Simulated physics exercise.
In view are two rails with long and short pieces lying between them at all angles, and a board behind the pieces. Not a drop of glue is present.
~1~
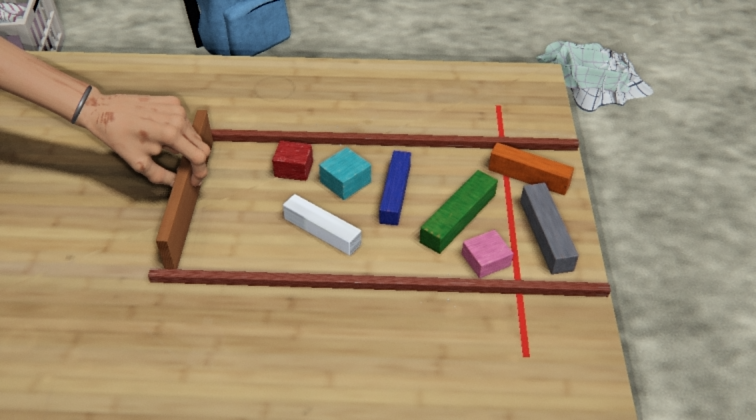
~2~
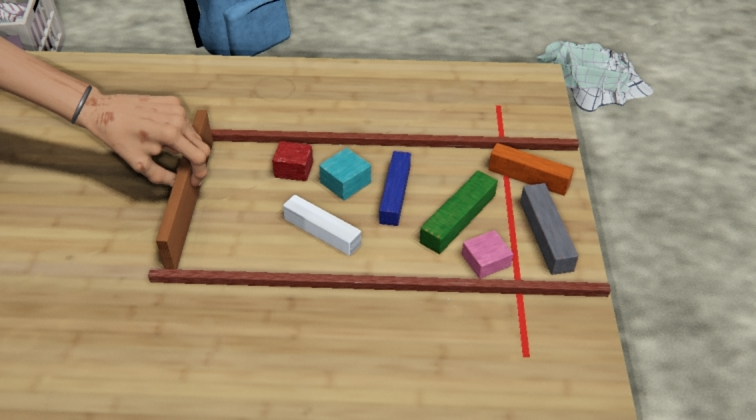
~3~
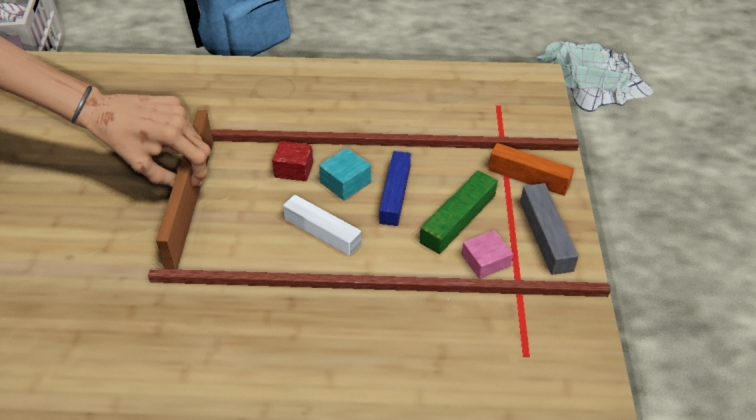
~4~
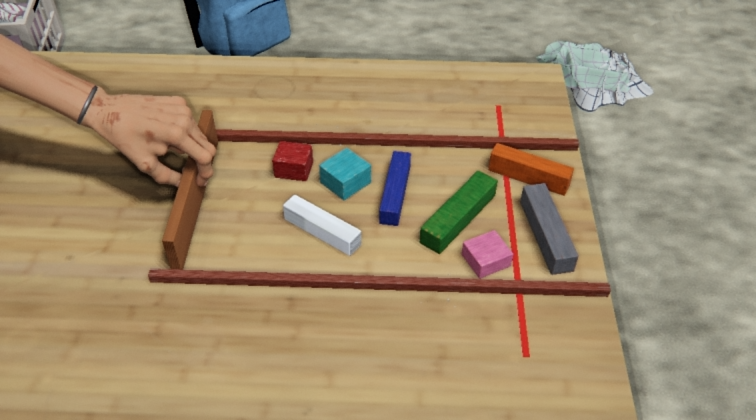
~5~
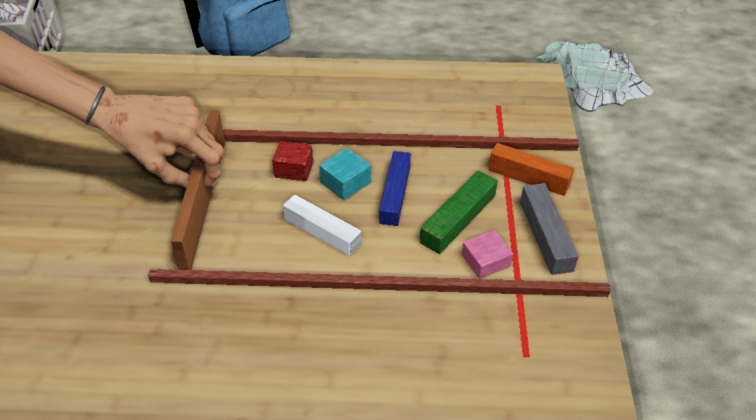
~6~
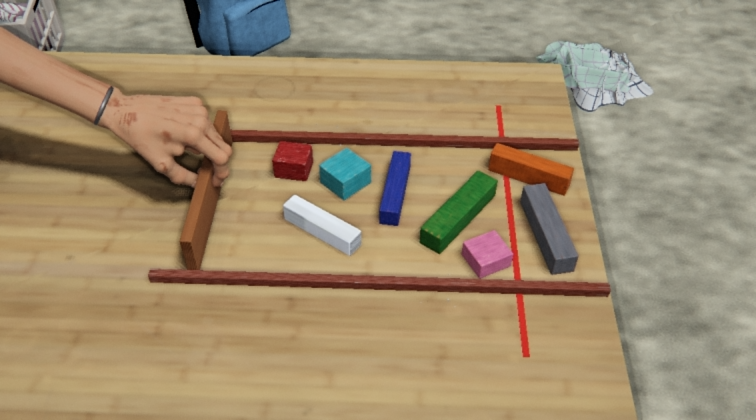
A hand held a brown board upright at the left end of two rails, then slid it slightly right, while the eight colorful blocks lying between the rails and around the red line stayed still.
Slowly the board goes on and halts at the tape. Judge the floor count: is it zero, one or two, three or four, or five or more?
The floor count is one or two.
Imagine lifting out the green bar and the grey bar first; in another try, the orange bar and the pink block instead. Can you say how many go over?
0 and 0.
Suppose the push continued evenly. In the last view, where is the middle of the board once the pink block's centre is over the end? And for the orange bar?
I'd say about (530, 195) for the first one and about (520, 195) for the second.
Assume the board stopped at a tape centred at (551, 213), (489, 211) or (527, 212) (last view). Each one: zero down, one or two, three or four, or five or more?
Falls: At least five; not one; one or two.
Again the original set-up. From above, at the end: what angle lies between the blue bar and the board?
The angle is some 30°.
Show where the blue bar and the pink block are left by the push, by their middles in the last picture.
In the last picture the first middle sits at (558, 199) and the other at (583, 262).
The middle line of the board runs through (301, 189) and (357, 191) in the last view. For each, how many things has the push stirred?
The first count is 3, and then it's 4.
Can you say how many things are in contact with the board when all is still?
3 touch it.
Soon after, none off yet; grey bar at rest near (548, 227); orange bar at rest near (530, 169); pink block at rest near (487, 254).
In the end, the number that fall off is one or two; gone, grey bar.
